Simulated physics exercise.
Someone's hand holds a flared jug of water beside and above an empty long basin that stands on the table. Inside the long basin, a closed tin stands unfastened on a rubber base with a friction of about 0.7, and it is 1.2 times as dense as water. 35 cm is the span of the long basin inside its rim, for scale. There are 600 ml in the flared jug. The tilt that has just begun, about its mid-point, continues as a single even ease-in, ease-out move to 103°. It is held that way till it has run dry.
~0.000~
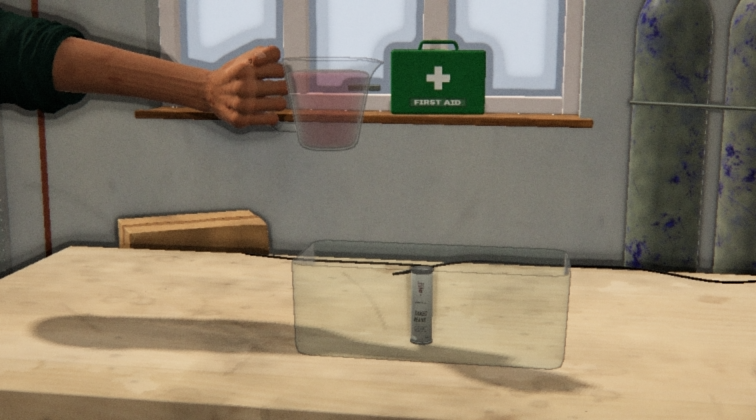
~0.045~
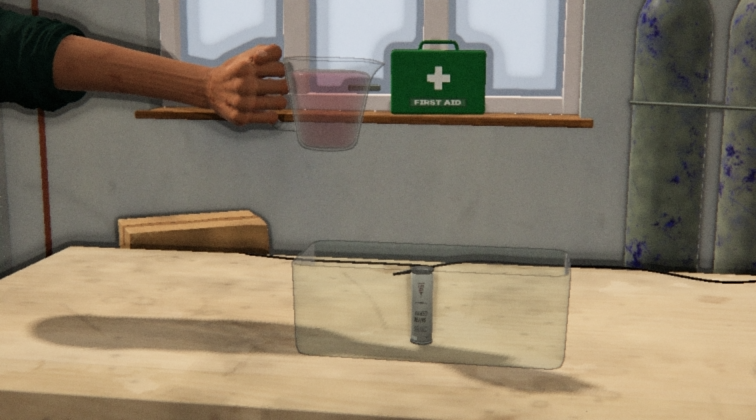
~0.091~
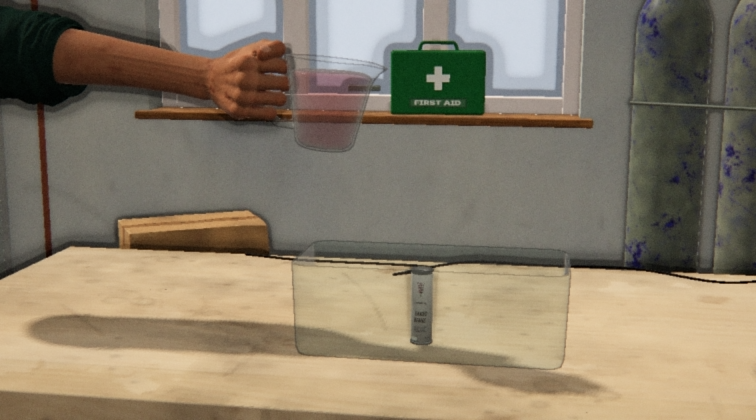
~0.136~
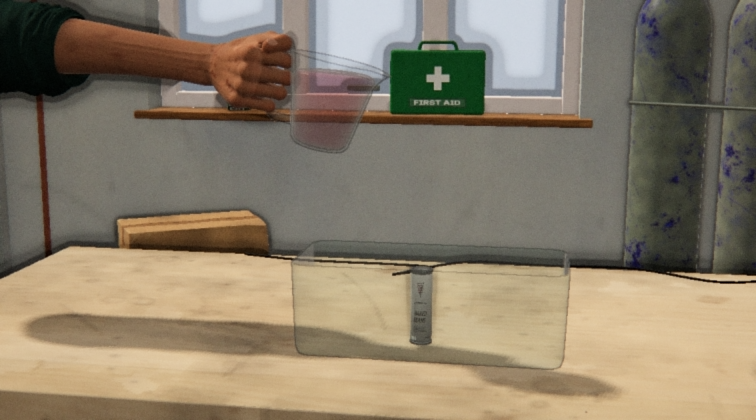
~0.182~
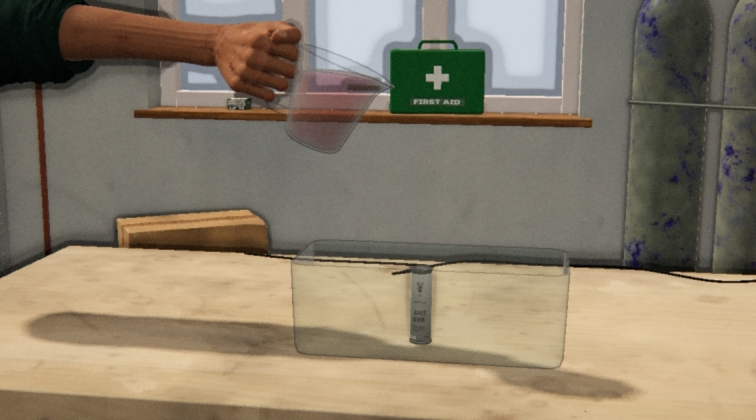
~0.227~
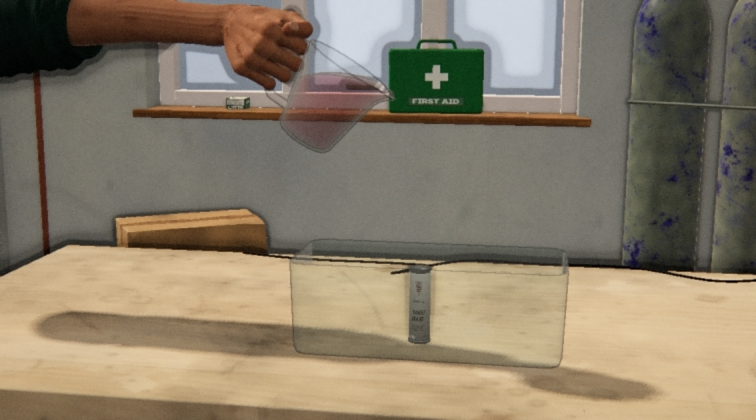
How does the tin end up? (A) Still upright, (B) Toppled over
A.
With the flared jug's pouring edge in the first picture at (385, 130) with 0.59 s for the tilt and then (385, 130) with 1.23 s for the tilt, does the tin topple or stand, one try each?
First it falls; then it goes over.
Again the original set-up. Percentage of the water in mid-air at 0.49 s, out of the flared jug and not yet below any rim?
About 42 per cent.
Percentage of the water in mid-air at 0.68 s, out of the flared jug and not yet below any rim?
Around 20 percent of it is airborne.
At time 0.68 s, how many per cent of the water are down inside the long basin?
My estimate is about 72 percent.
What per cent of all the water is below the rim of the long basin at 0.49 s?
Estimate - around 14 in a hundred parts.
By 0.49 s the tilt is 95° and 44 per cent is still to pour; the tin stands where it began.
By 0.68 s the tilt is 103° and 7 per cent is still to pour; the tin stands where it began.
By 0.87 s the tilt is 103° and 0 per cent is still to pour; the tin stands where it began.
By 1.09 s the tilt is 103° and 0 per cent is still to pour; the tin stands where it began.
At rest the tin stands where it began.
